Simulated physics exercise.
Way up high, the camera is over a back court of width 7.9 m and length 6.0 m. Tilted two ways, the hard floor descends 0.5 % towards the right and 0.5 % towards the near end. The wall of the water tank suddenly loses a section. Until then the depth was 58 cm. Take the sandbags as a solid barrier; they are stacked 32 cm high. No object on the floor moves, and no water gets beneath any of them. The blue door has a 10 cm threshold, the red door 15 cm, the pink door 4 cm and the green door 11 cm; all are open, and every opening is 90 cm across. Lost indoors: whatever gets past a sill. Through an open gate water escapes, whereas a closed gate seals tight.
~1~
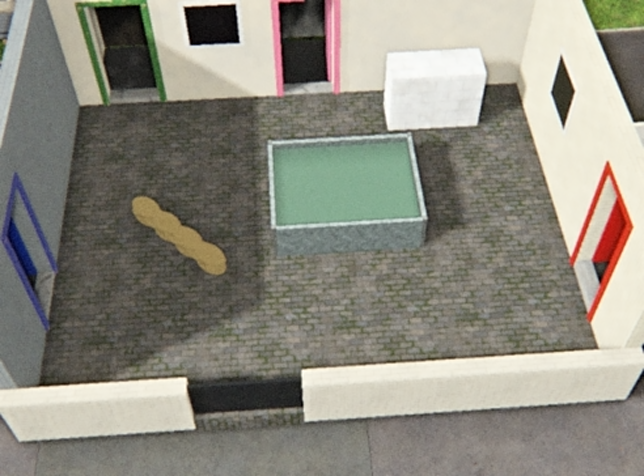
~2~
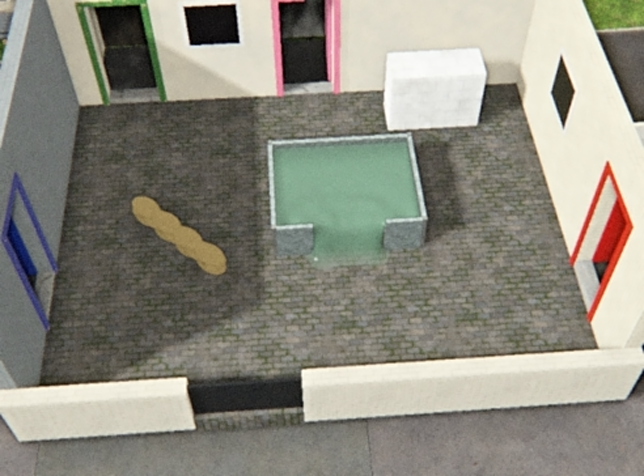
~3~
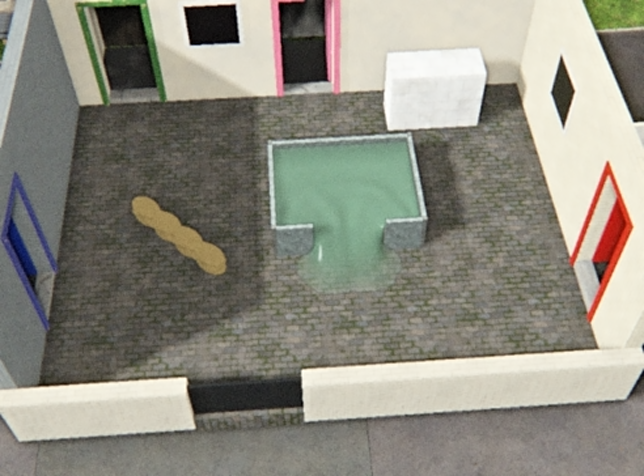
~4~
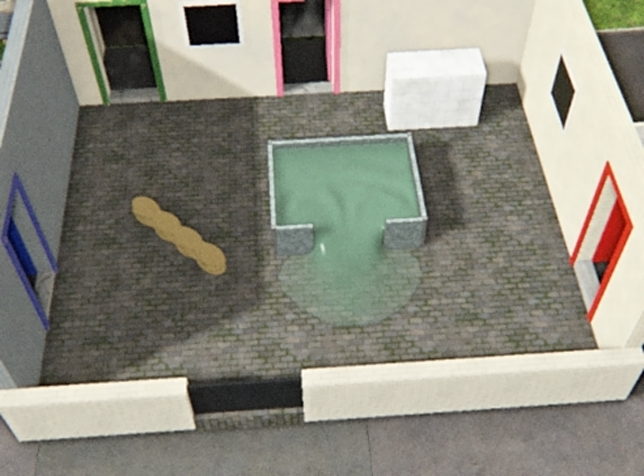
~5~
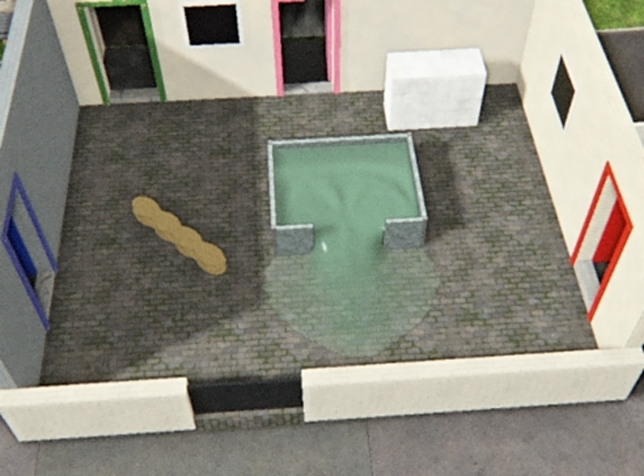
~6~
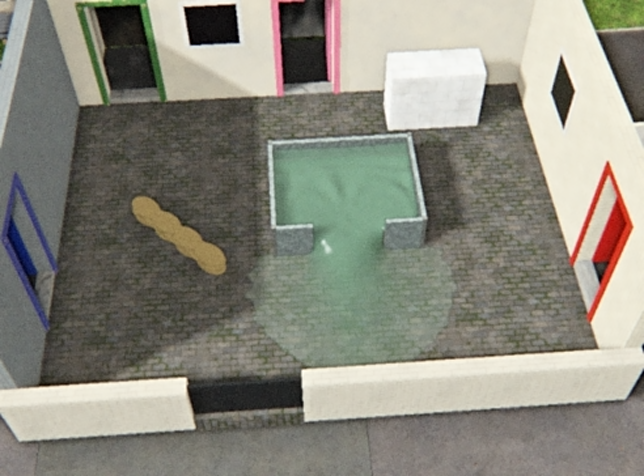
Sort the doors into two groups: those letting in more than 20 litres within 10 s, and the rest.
The blue door goes with the rest; the red door goes with the rest; the pink door goes with the rest; the green door goes with the rest.
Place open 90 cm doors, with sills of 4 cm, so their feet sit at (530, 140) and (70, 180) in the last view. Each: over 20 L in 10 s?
In the order given, lower then lower.
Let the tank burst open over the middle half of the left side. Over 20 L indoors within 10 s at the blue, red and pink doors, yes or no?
Then it goes blue fine, red fine, pink fine.
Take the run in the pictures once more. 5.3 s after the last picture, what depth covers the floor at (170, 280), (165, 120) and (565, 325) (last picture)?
Around 2 cm, 0 cm and 13 cm, in the order given.
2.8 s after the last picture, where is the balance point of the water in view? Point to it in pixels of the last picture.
Balance point at about (346, 283).
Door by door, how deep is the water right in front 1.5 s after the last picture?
In centimetres - blue: 0, red: 0, pink: 0, green: 0.
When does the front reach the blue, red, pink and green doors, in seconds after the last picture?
So blue at 2.6 s, red at 1.8 s, pink at 8.0 s, and green at 5.5 s.
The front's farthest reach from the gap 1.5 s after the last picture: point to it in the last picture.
I'd put it near pixel (76, 411) of the last picture.
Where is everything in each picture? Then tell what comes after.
The first frame shows the water tank at (344, 183) is whole and still, 58 cm deep.
In the second frame, water pours out at (349, 241) and has run 0.6 m, to (312, 258); typically 8 cm deep outside, 58 cm at the water tank's back.
In the third frame, water pours out at (349, 242) and has run 0.9 m, to (318, 287); typically 10 cm deep outside, 58 cm at the water tank's back.
In the fourth frame, water pours out at (349, 242) and has run 1.3 m, to (378, 317); typically 7 cm deep outside, 57 cm at the water tank's back.
In the fifth frame, water pours out at (349, 241) and has run 1.8 m, to (374, 350); typically 5 cm deep outside, 50 cm at the water tank's back.
In the sixth frame, water pours out at (349, 241) and has run 2.4 m, to a hidden place; typically 4 cm deep outside, 48 cm at the water tank's back.
Then, 0.7 s after the last picture water covers 20 % of the floor and is deepest (32 cm) near (351, 256); blue door not reached, red door not reached, pink door not reached, green door not reached.
Then, 1.5 s after the last picture water covers 25 % of the floor and is deepest (29 cm) near (352, 381); blue door not reached, red door not reached, pink door not reached, green door not reached.
Then, 2.8 s after the last picture water covers 35 % of the floor and is deepest (24 cm) near (598, 377); blue door 6 cm at the sill, 0 L in, red door 13 cm at the sill, 0 L in, pink door not reached, green door not reached.
Then, 5.3 s after the last picture water covers 65 % of the floor and is deepest (16 cm) near (585, 378); blue door 8 cm at the sill, 0 L in, red door 11 cm at the sill, 0 L in, pink door not reached, green door not reached.
Then, 9.3 s after the last picture water covers 90 % of the floor and is deepest (10 cm) near (530, 151); blue door 5 cm at the sill, 0 L in, red door 7 cm at the sill, 0 L in, pink door 3 cm at the sill, 0 L in, green door 6 cm at the sill, 0 L in.
